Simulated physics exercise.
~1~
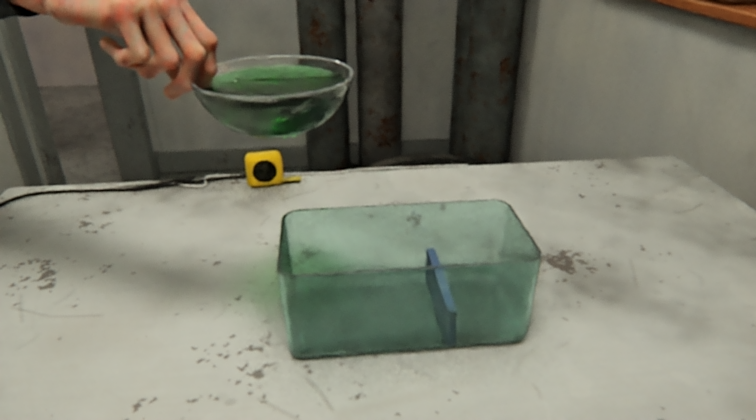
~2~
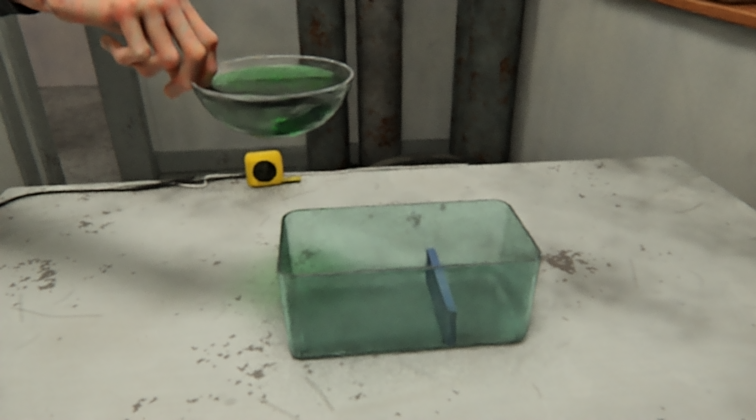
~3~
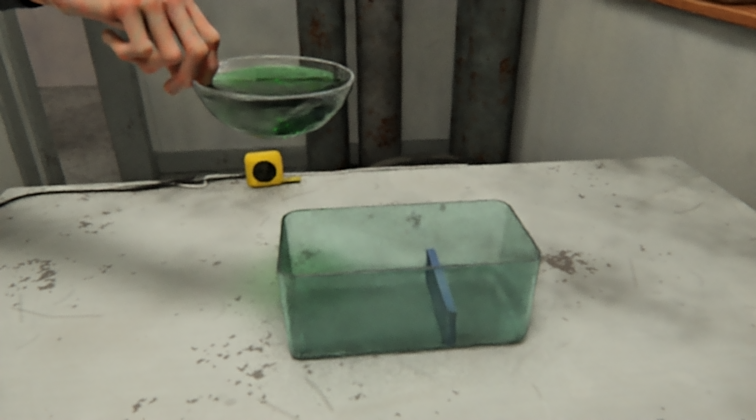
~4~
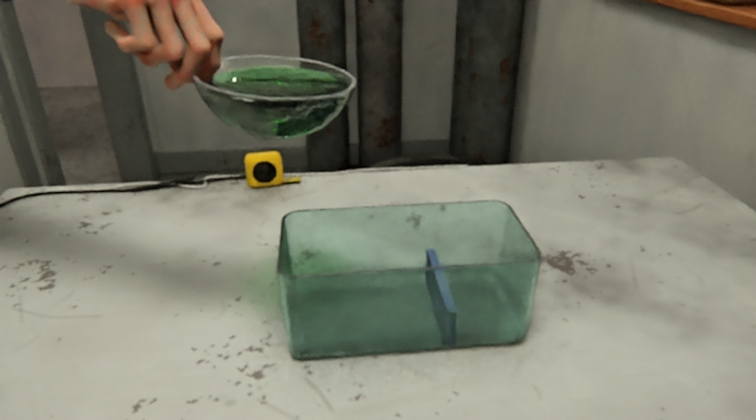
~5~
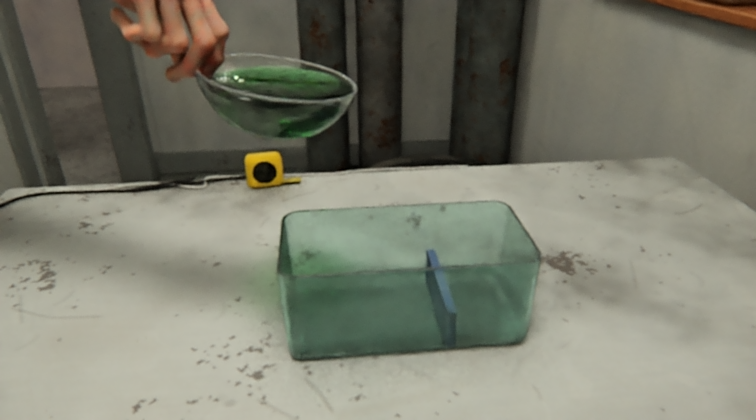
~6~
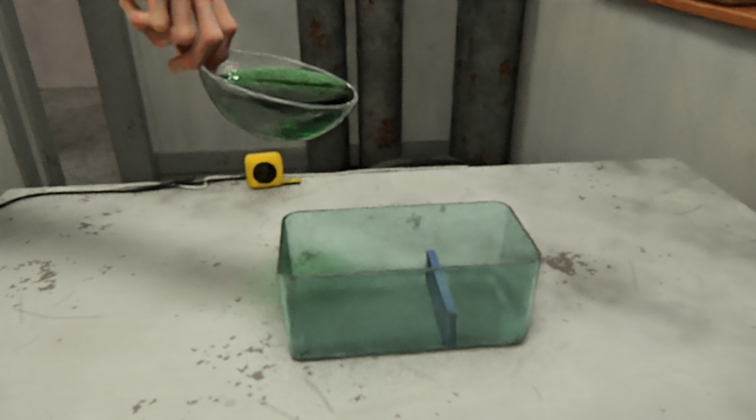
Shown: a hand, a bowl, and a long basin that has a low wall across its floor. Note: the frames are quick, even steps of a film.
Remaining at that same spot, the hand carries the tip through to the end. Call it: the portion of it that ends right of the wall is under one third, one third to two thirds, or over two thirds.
Under one third.
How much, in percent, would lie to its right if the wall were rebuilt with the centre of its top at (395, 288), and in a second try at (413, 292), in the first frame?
In order, near 70 and 45 in a hundred.
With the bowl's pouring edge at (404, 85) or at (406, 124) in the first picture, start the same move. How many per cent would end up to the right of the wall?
Estimate, in order: 50 and 45 per cent.
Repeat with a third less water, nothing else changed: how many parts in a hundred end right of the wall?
Near 5 in a hundred.
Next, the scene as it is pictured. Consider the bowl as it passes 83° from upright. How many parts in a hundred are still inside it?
10 %.
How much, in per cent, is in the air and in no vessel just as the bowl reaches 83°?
Around 50 in a hundred.
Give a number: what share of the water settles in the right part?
That is roughly 5 percent of it.
A moment on, the bowl is tipped on its side and 9 per cent is still to pour, 39 is left of the wall and 0 right of it.
Next, the bowl is tipped right over and 0 per cent is still to pour, 95 is left of the wall and 2 right of it.
Then the bowl is tipped right over and 0 per cent is still to pour, 94 is left of the wall and 4 right of it.
Later the bowl is tipped right over and 0 per cent is still to pour, 94 is left of the wall and 4 right of it.
In the end 94 per cent lies left of the wall, 4 right of it and 2 outside.
